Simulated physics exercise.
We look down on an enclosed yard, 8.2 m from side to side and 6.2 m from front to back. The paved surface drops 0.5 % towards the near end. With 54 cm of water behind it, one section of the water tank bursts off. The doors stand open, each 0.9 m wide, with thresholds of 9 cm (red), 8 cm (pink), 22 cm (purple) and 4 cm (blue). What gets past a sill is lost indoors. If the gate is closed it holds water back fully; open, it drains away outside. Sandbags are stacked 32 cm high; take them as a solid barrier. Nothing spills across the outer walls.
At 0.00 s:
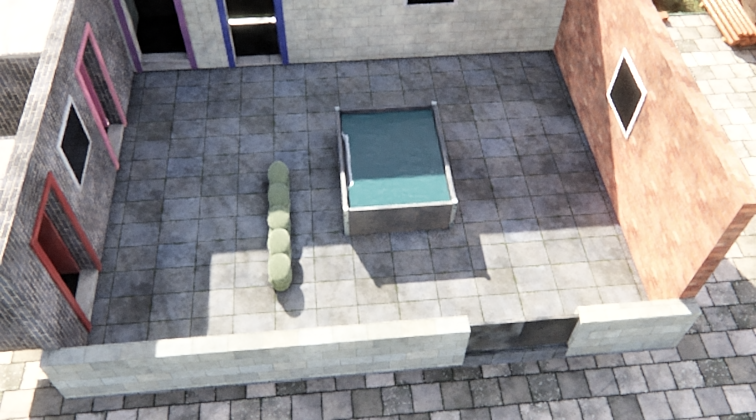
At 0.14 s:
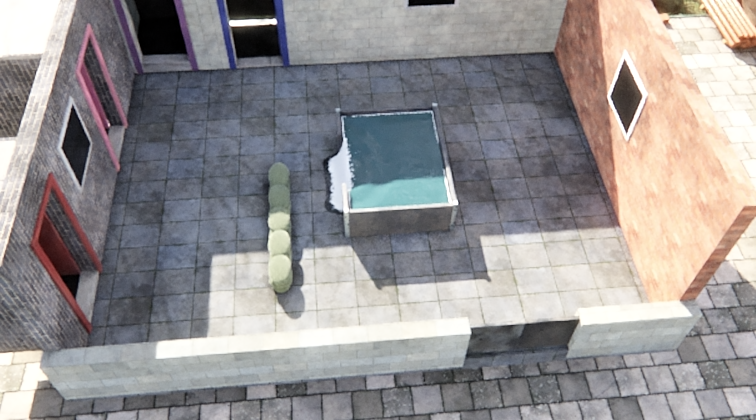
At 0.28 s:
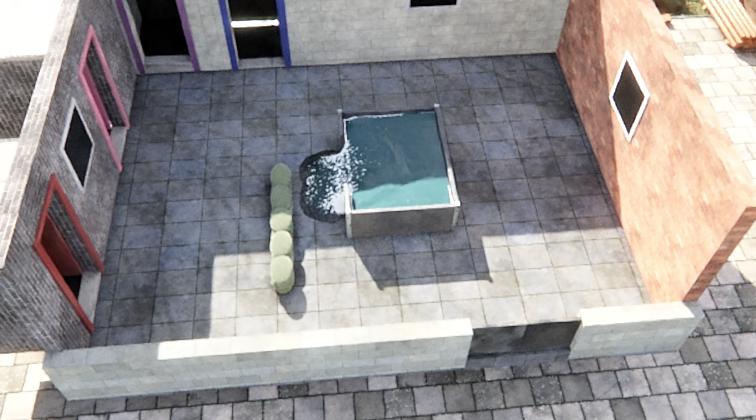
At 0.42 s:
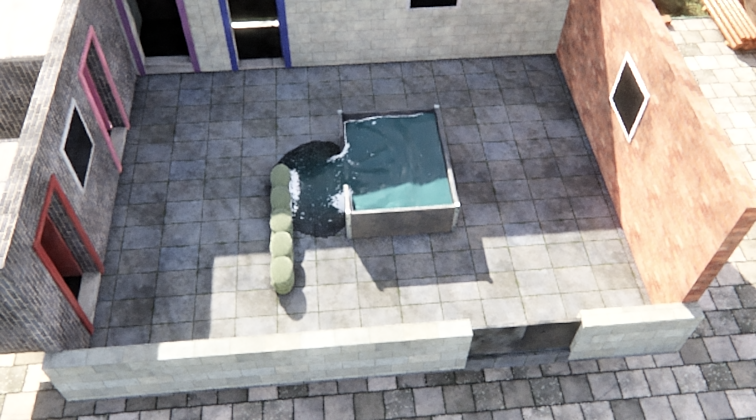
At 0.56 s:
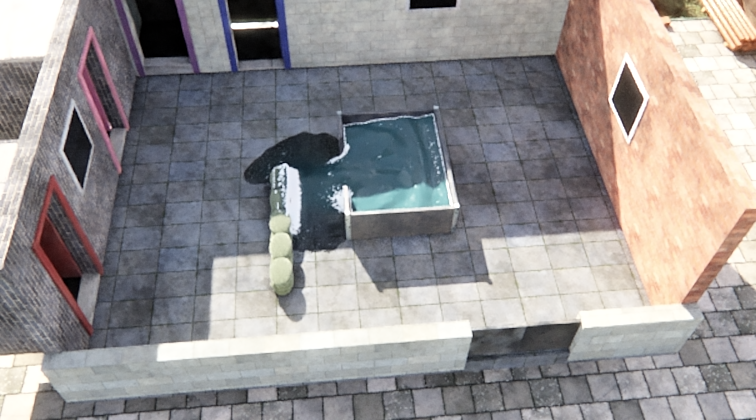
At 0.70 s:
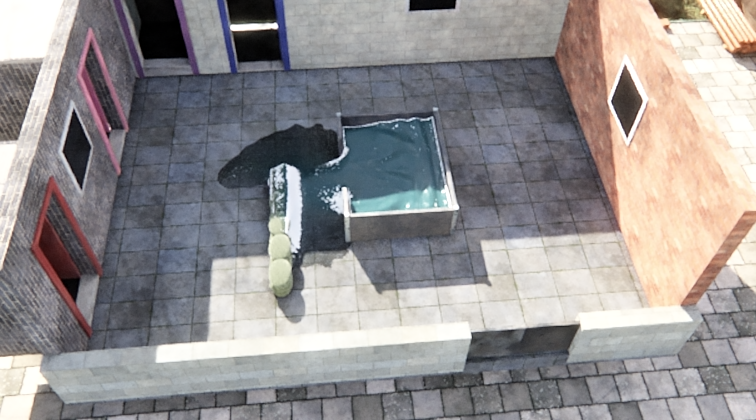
A raised water tank in a paved yard pours water out its left side, and the water spreads around the sandbags.
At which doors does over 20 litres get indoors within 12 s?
Door by door: At the red door it keeps below the limit; at the pink door it keeps below the limit; at the purple door it stays under the limit; at the blue door it goes over the limit.
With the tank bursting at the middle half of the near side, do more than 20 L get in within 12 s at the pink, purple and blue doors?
Then: Pink below, purple below, blue not over.
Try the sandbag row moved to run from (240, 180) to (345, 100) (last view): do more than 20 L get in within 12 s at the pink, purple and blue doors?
Then: Pink below, purple below, blue not over.
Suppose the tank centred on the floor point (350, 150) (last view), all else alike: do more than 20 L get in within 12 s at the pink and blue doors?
Against that limit: Pink past it, blue below.
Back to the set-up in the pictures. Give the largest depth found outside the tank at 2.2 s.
About 30 cm.
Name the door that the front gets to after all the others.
Last comes the red one.
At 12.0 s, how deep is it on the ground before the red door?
Roughly 6.5 cm deep.
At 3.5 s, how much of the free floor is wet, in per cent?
Some 40 per cent of it.
After 1.4 s water covers 15 % of the floor and is deepest (40 cm) near (291, 192); red door not reached, pink door not reached, purple door not reached, blue door not reached.
After 2.2 s water covers 30 % of the floor and is deepest (30 cm) near (291, 192); red door not reached, pink door 8 cm at the sill, 0 L in, purple door 9 cm at the sill, 0 L in, blue door 6 cm at the sill, 0 L in.
After 3.5 s water covers 40 % of the floor and is deepest (23 cm) near (291, 192); red door not reached, pink door 7 cm at the sill, 4 L in, purple door 15 cm at the sill, 0 L in, blue door 9 cm at the sill, 35 L in.
After 7.0 s water covers 65 % of the floor and is deepest (11 cm) near (291, 200); red door 8 cm at the sill, 0 L in, pink door 5 cm at the sill, 5 L in, purple door 6 cm at the sill, 0 L in, blue door 6 cm at the sill, 74 L in.
After 12.0 s water covers 95 % of the floor and is deepest (8 cm) near (123, 374); red door 7 cm at the sill, 0 L in, pink door 3 cm at the sill, 5 L in, purple door 3 cm at the sill, 0 L in, blue door 3 cm at the sill, 79 L in.
